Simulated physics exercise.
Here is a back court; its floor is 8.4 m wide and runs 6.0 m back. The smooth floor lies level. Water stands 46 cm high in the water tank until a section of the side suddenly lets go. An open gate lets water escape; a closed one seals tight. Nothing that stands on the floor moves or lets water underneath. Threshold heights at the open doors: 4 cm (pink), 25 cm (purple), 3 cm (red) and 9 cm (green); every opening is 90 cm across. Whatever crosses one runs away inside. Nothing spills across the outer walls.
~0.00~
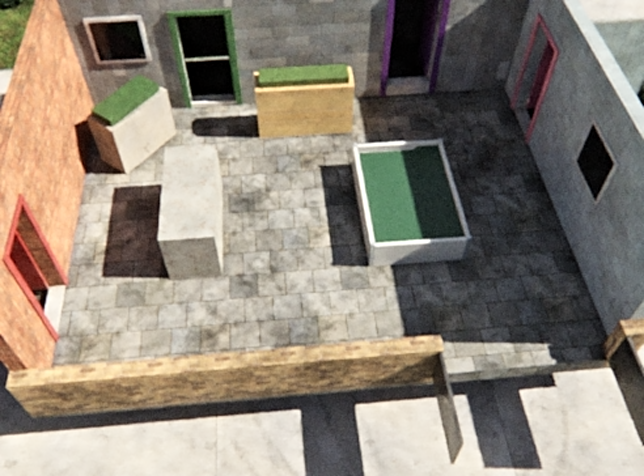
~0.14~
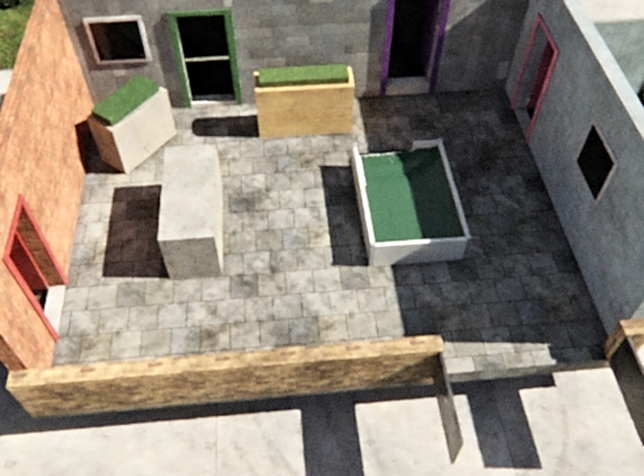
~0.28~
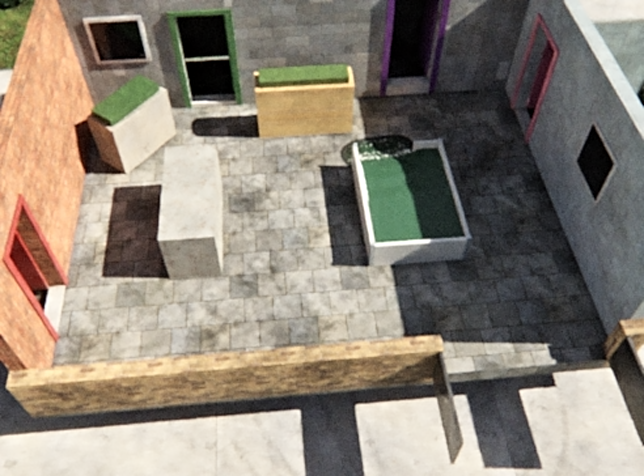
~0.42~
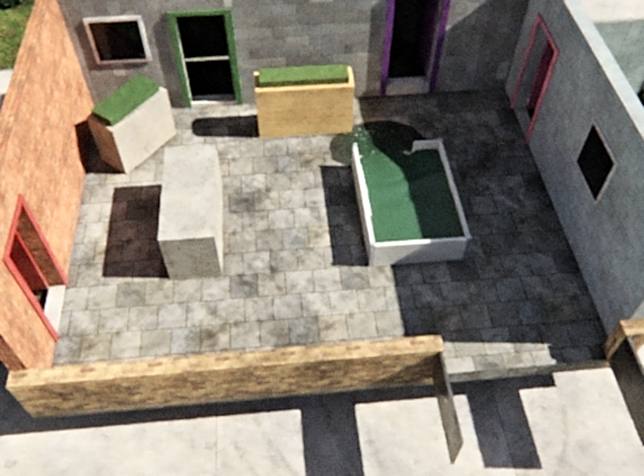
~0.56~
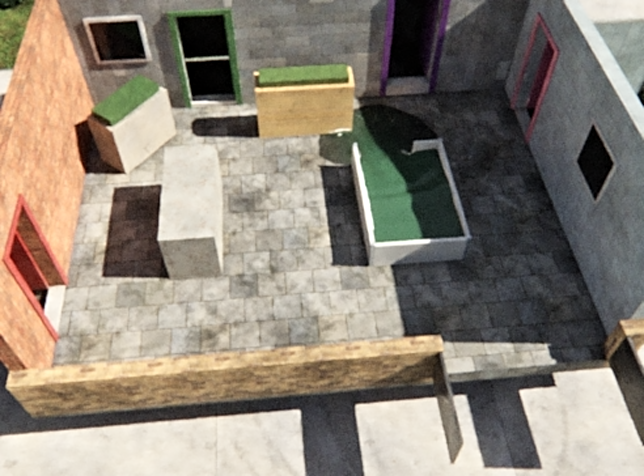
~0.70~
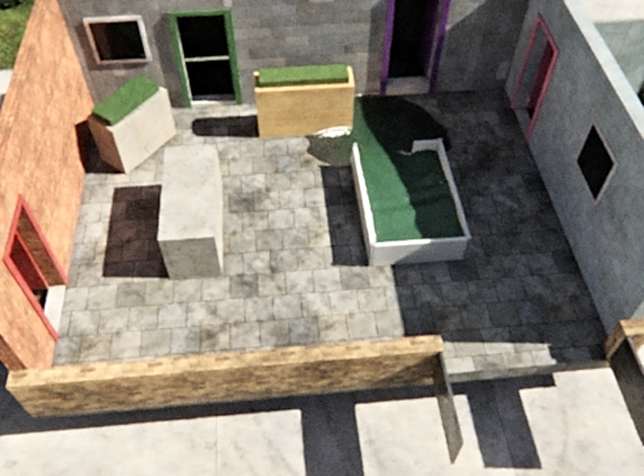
Green water pouring from the far side of a white-walled tank and spreading across the paved floor of a sunlit courtyard.
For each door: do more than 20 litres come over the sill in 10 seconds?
Door by door: At the pink door it passes the limit; at the purple door it keeps below the limit; at the red door it keeps below the limit; at the green door it does not reach the limit.
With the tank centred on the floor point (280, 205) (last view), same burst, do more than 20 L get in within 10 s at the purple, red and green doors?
Against that limit: Purple under, red not over, green past it.
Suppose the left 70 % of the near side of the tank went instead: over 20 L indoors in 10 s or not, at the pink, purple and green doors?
Against that limit: Pink below, purple under, green not over.
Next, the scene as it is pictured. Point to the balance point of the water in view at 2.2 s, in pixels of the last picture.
At about (388, 168).
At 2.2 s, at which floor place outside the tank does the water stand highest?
Around (355, 100).
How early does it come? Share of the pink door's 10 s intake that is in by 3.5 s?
About 20 per cent.
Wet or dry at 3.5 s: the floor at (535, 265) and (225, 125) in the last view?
In turn: Not reached, wet.
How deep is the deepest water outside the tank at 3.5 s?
About 20 cm.
After 1.4 s water covers 10 % of the floor and is deepest (31 cm) near (355, 100); pink door not reached, purple door 17 cm at the sill, 0 L in, red door not reached, green door not reached.
After 2.2 s water covers 20 % of the floor and is deepest (30 cm) near (355, 100); pink door not reached, purple door 20 cm at the sill, 0 L in, red door not reached, green door 1 cm at the sill, 0 L in.
After 3.5 s water covers 30 % of the floor and is deepest (20 cm) near (355, 100); pink door 13 cm at the sill, 21 L in, purple door 14 cm at the sill, 0 L in, red door not reached, green door 7 cm at the sill, 0 L in.
After 6.0 s water covers 55 % of the floor and is deepest (12 cm) near (355, 100); pink door 9 cm at the sill, 78 L in, purple door 9 cm at the sill, 0 L in, red door 1 cm at the sill, 0 L in, green door 4 cm at the sill, 0 L in.
After 10.0 s water covers 70 % of the floor and is deepest (8 cm) near (96, 116); pink door 6 cm at the sill, 108 L in, purple door 5 cm at the sill, 0 L in, red door 2 cm at the sill, 0 L in, green door 3 cm at the sill, 0 L in.
